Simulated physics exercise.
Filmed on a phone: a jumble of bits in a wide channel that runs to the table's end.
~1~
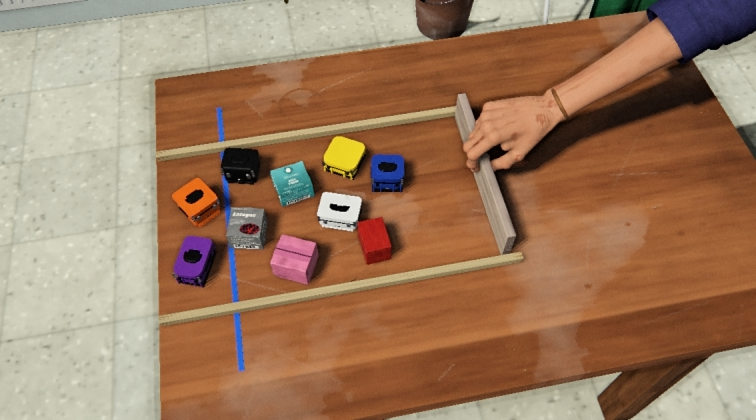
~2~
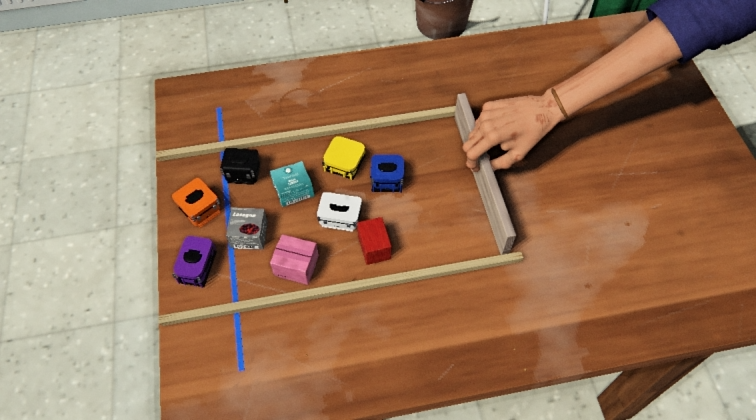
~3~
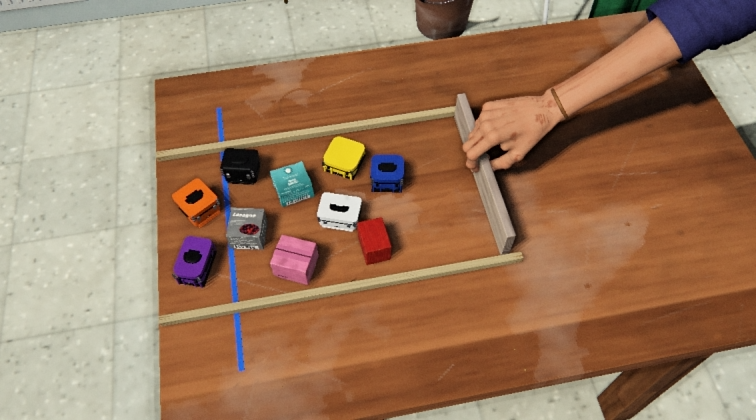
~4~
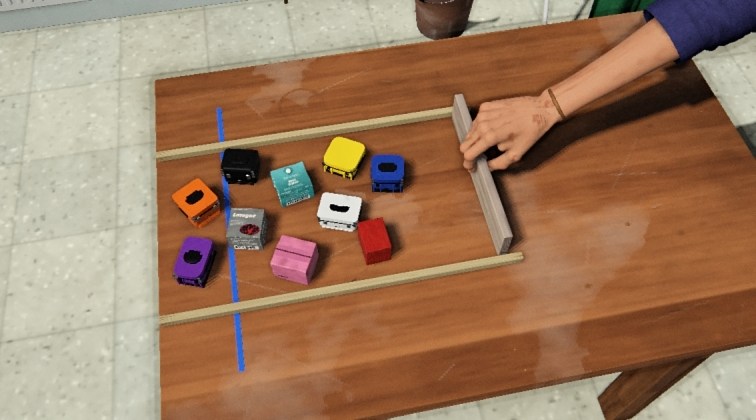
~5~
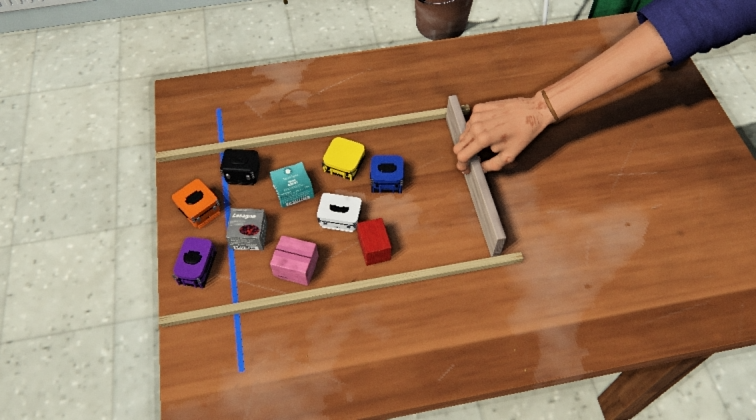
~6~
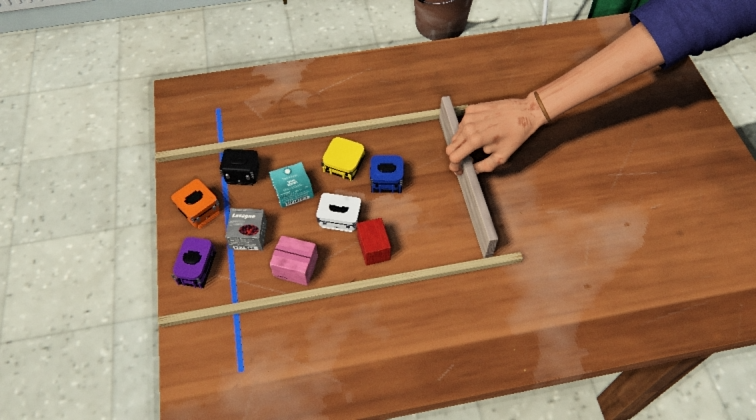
A hand slides a wooden board slightly left toward the colourful little boxes on the table.
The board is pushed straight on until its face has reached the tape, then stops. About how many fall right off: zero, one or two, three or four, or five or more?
The number that fall off is one or two.
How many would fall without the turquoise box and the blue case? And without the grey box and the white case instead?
Fallen: 1, and 1 in the other try.
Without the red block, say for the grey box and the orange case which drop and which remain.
The grey box remains up; the orange case comes down.
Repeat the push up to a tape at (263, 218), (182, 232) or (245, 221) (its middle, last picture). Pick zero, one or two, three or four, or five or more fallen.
One after another: No fall at all; at least five; no fall at all.
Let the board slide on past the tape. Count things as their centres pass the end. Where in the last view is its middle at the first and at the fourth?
Its middle is around (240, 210) and later (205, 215).
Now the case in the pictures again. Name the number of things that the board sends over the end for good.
Fallen: 2.
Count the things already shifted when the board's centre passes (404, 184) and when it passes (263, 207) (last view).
1 and 10.
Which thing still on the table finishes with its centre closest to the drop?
The grey box.
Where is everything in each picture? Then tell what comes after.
The first frame shows purple case (195, 261); orange case (197, 203); grey box (247, 228); board (483, 171); tape (229, 223).
The second frame shows orange case (197, 203); blue case (387, 174).
The third frame shows grey box (247, 229); red block (374, 241).
The fourth frame shows purple case (196, 262); pink box (295, 260).
The fifth frame shows orange case (197, 204); board (473, 173).
The sixth frame shows purple case (195, 263); orange case (197, 204); grey box (247, 229); board (466, 174); tape (228, 224).
A little later, none off yet; purple case at rest near (195, 263); orange case at rest near (197, 204); grey box at rest near (247, 229).
When it is over, the number that fall off is one or two; down, orange case and purple case.
